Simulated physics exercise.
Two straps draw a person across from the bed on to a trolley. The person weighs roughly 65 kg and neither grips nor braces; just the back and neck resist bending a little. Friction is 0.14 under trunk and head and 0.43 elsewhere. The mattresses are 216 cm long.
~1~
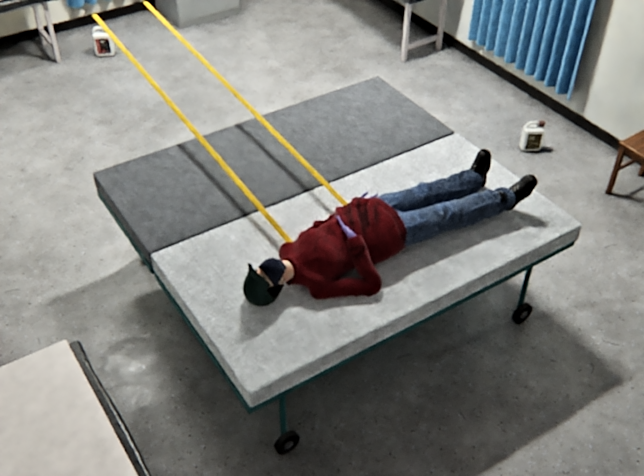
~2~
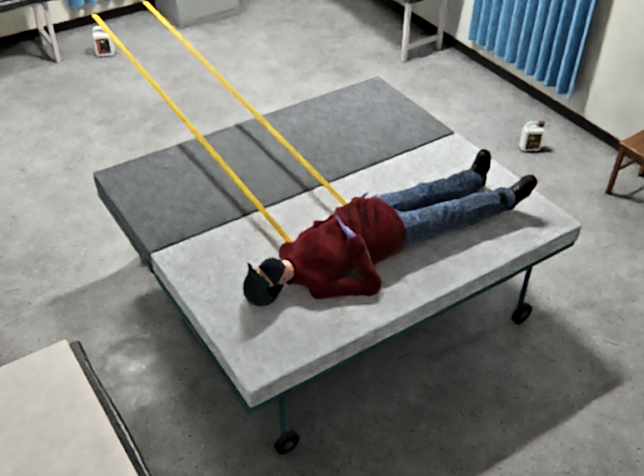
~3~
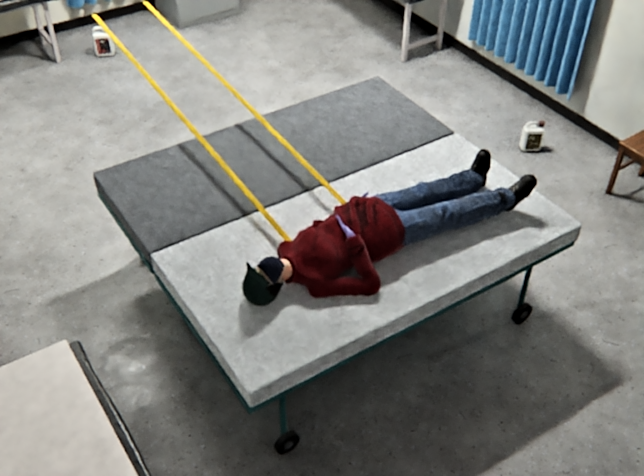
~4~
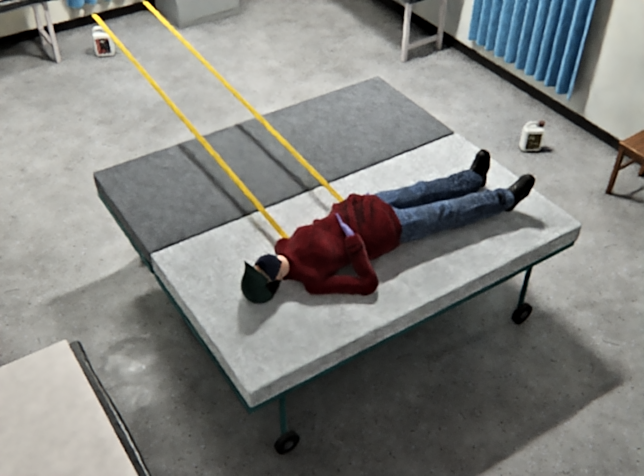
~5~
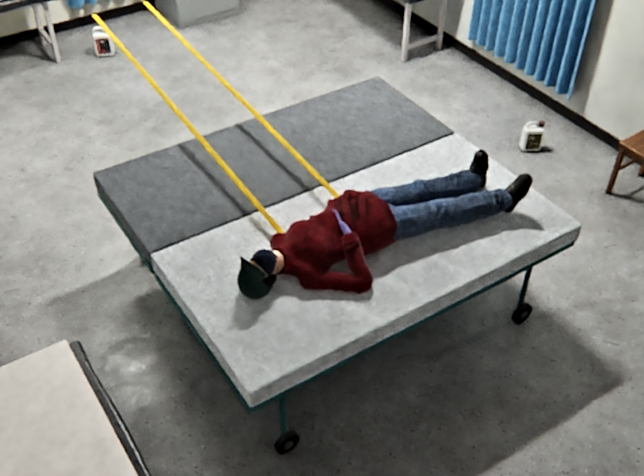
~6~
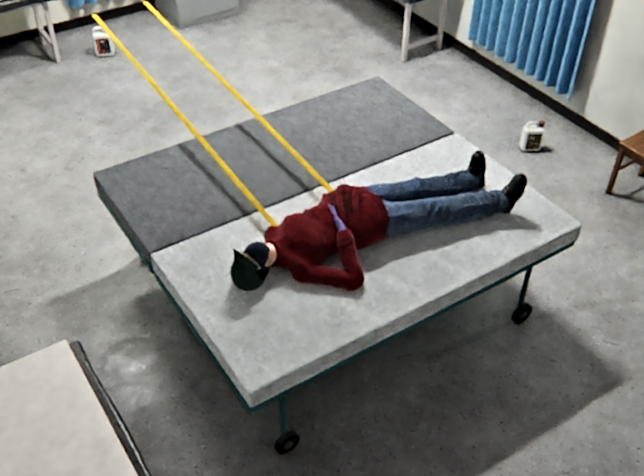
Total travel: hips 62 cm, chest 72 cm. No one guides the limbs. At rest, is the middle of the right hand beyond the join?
In the end the right hand halts before the join.
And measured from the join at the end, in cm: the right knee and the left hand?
Right knee 32 short, left hand 16 past.
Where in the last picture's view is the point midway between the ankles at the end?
Near (439, 193).
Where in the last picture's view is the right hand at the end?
At about (286, 195).
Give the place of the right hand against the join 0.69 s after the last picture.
About 24 cm short of it.
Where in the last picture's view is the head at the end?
At about (188, 206).
Then, 0.19 s after the last picture the right hand is 46 cm short of the join, near (328, 217) in the last picture's view; the right knee 61 cm short of the join.
Then, 0.69 s after the last picture the right hand is 24 cm short of the join, near (302, 201) in the last picture's view.
Then, 1.19 s after the last picture the right hand is 9 cm short of the join, near (285, 190) in the last picture's view.
When all is still, head crosses the join; left hand crosses the join; right hand stops short of the join; left ankle stops short of the join; right ankle stops short of the join; right knee stops short of the join.
